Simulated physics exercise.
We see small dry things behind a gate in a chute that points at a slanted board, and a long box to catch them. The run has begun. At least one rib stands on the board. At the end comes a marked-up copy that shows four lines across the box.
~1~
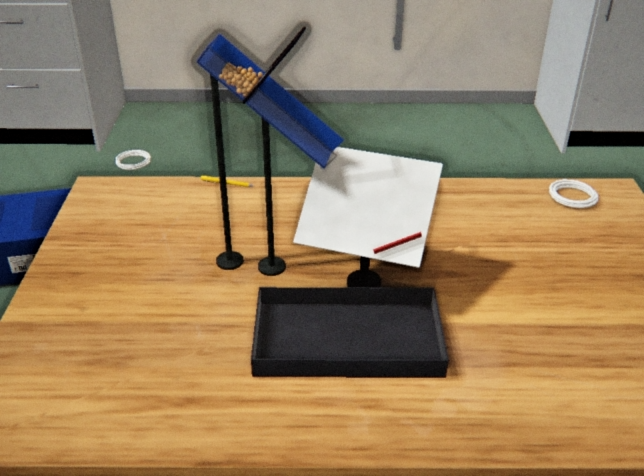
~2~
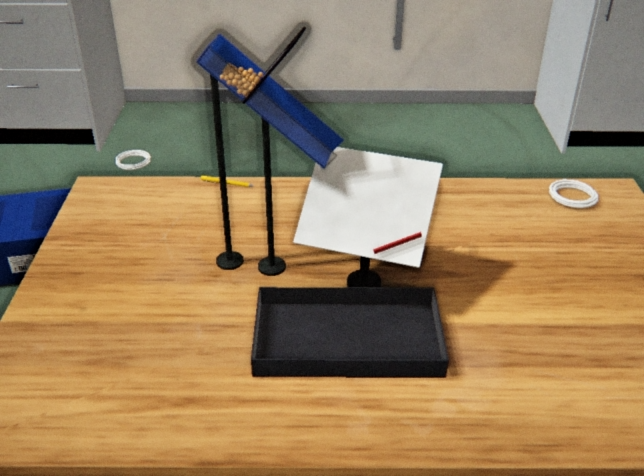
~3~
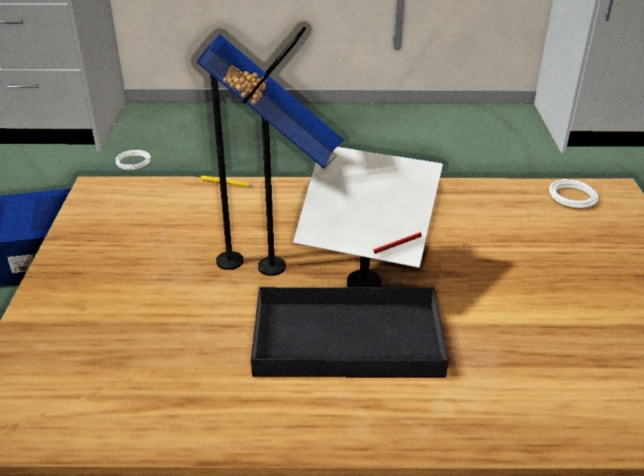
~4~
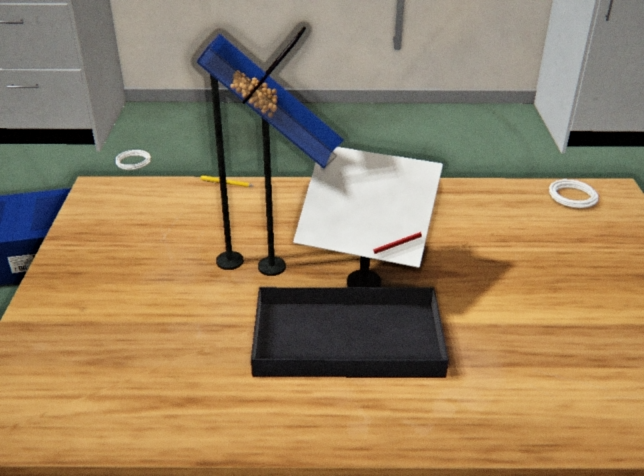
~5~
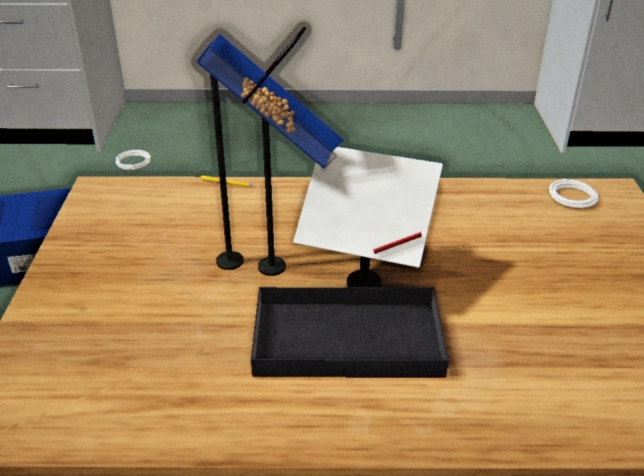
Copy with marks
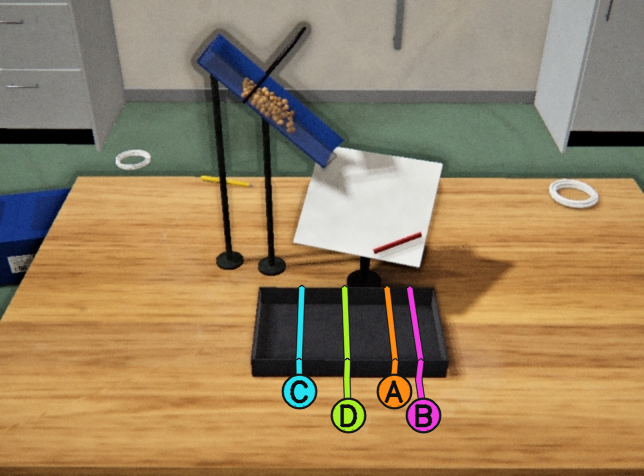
Small round tan beads sit bunched near the top of a sloping blue chute on thin black stands, then begin sliding down it to the right. They spread slightly as they pass the chute's middle, while the tilted white board with its red strip and the empty black box below stay still.
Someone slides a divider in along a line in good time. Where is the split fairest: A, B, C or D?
Line D.
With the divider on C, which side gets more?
Right.
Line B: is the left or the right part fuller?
The left side.
On the marked copy, line A crosses the front rim at (395, 360); line B crosses the front rim at (420, 360); line C crosses the front rim at (299, 360); line D crosses the front rim at (347, 360).
Choosing A, of what is caught, almost all on the left of the divider, about a tenth on the right.
Choosing B, of what is caught, almost all on the left of the divider, just a few on the right.
Choosing C, of what is caught, just a few on the left of the divider, almost all on the right.
Choosing D, of what is caught, roughly two thirds on the left of the divider, roughly a third on the right.
